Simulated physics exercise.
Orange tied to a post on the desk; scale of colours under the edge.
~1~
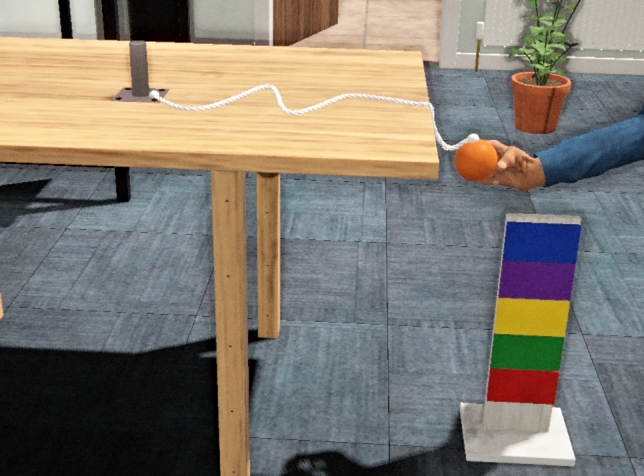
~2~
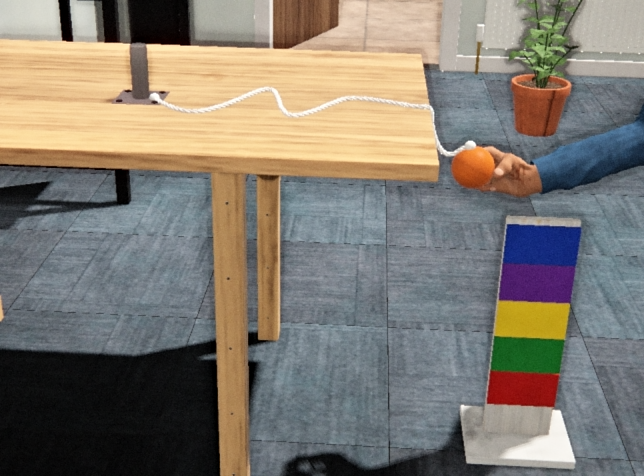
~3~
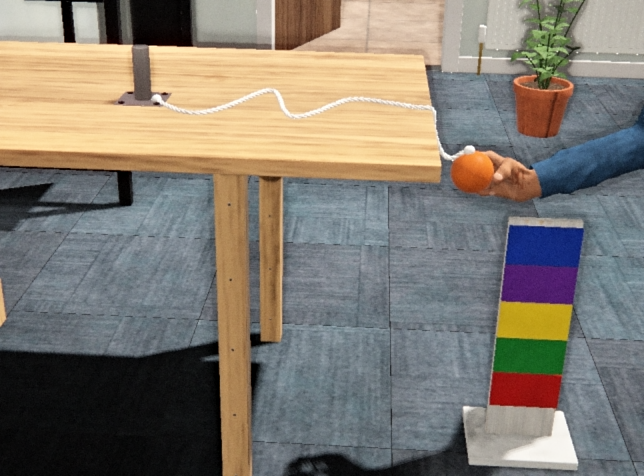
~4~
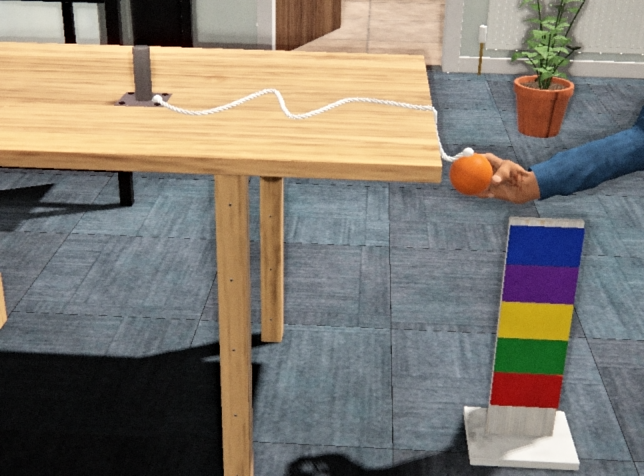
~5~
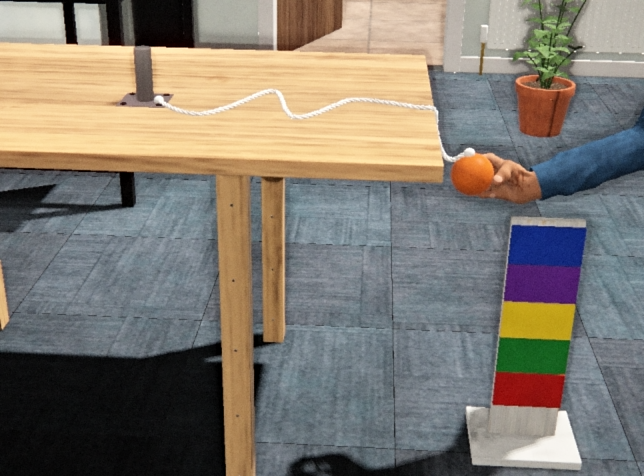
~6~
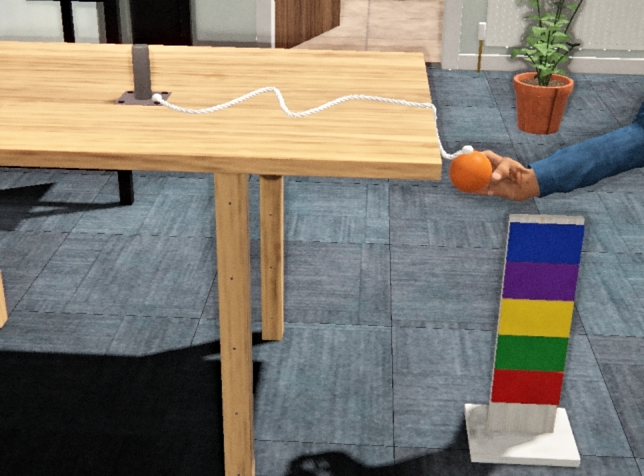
A hand holds an orange ball tied to a white cord beside a wooden table, barely moving.
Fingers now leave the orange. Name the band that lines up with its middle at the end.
It lines up with green.
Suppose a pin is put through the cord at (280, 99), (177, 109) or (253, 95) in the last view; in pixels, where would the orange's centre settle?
It ends up near (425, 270) the first time, (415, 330) the second and (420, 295) the third.
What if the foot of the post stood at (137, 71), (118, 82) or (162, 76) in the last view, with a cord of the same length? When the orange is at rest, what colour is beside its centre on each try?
Yellow, yellow, green.
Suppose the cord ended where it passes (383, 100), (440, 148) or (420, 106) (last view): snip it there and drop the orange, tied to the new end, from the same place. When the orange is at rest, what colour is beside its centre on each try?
Blue; yellow; purple.
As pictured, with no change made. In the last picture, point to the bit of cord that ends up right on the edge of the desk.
It's the point at about (302, 115).
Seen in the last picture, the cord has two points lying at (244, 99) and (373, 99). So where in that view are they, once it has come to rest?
They finish close to (287, 103) and close to (425, 210).
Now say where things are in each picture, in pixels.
In the first frame, orange (476, 161); blue (542, 244); purple (537, 282); yellow (532, 318); green (527, 354); red (523, 387).
In the second frame, orange (473, 168); cord through (175, 109) (245, 97) (280, 105) (329, 105) (408, 106).
In the third frame, orange (472, 172).
In the fourth frame, orange (471, 174); cord through (178, 111) (248, 99) (283, 106) (332, 106) (411, 107).
In the fifth frame, orange (472, 175).
In the sixth frame, orange (470, 172); cord through (177, 109) (247, 97) (282, 104) (331, 104) (410, 105).
Soon after, orange near (456, 310); level with yellow.
Then, orange near (401, 335); level with green.
Further on, orange near (423, 349); level with green.
At rest, orange near (416, 347); level with green. Its middle rests at the green band.
